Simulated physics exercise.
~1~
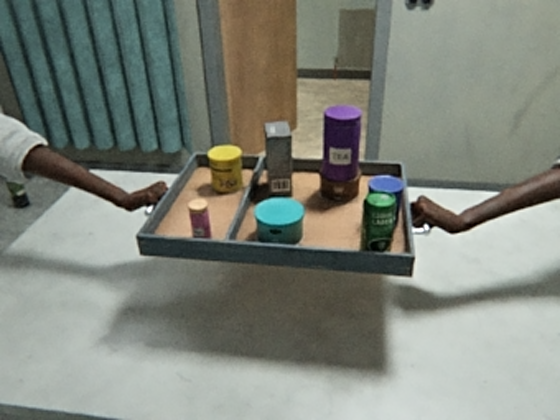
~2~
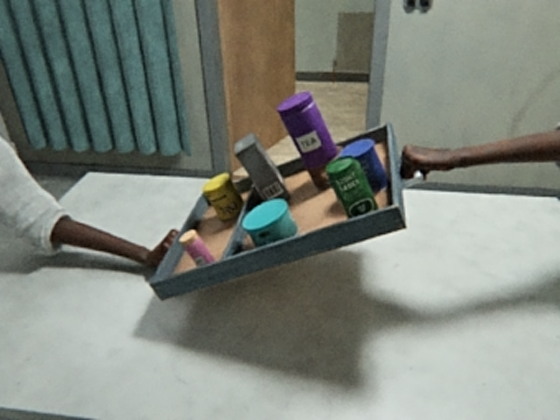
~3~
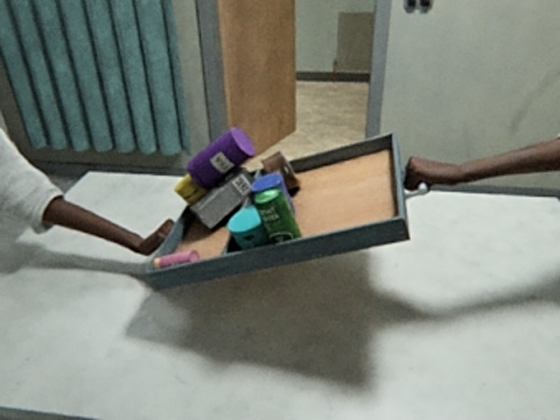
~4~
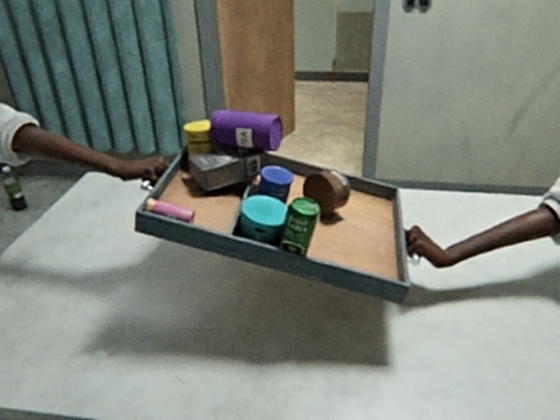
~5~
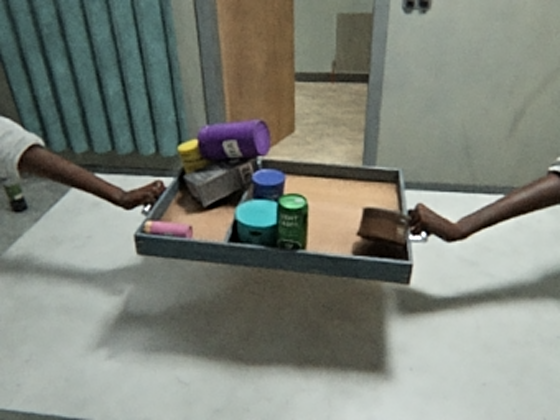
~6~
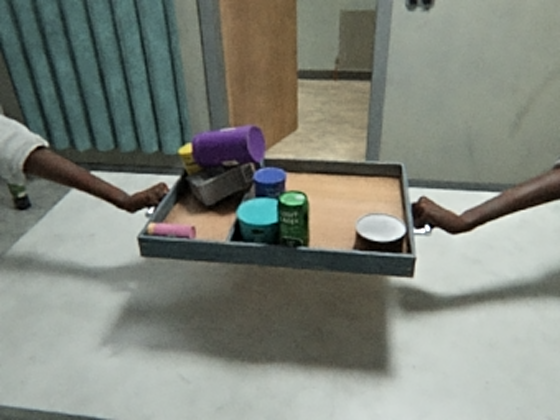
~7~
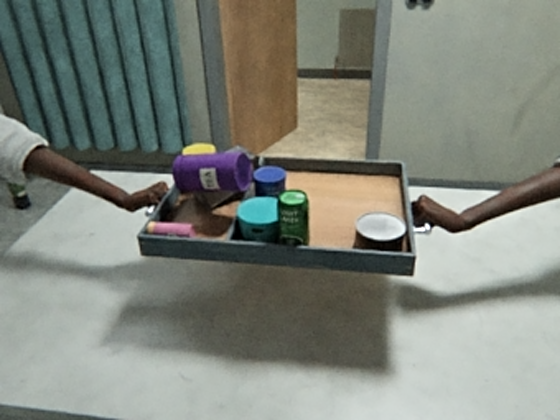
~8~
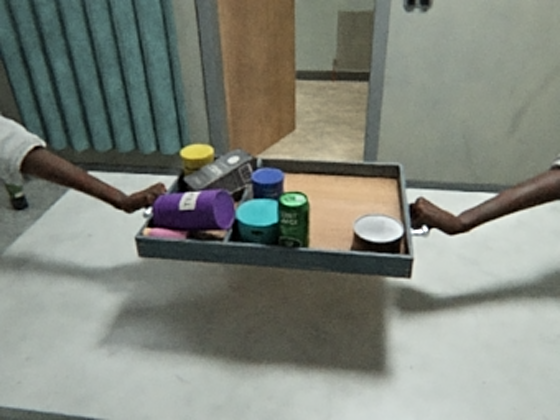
The clip opens on two hands holding a divided tray above a pale tabletop, carrying tubs, tins, a purple jar and a grey carton. The left side dips steeply, and the jar, carton and green can lean that way. The carton and purple jar topple into a heap at the left, with the pink shaker on its side. As the tray tips the other way, the brown tub rolls right and flops flat. With the tray level again, the purple jar rolls toward the near left corner, resting there while the carton lies behind it.
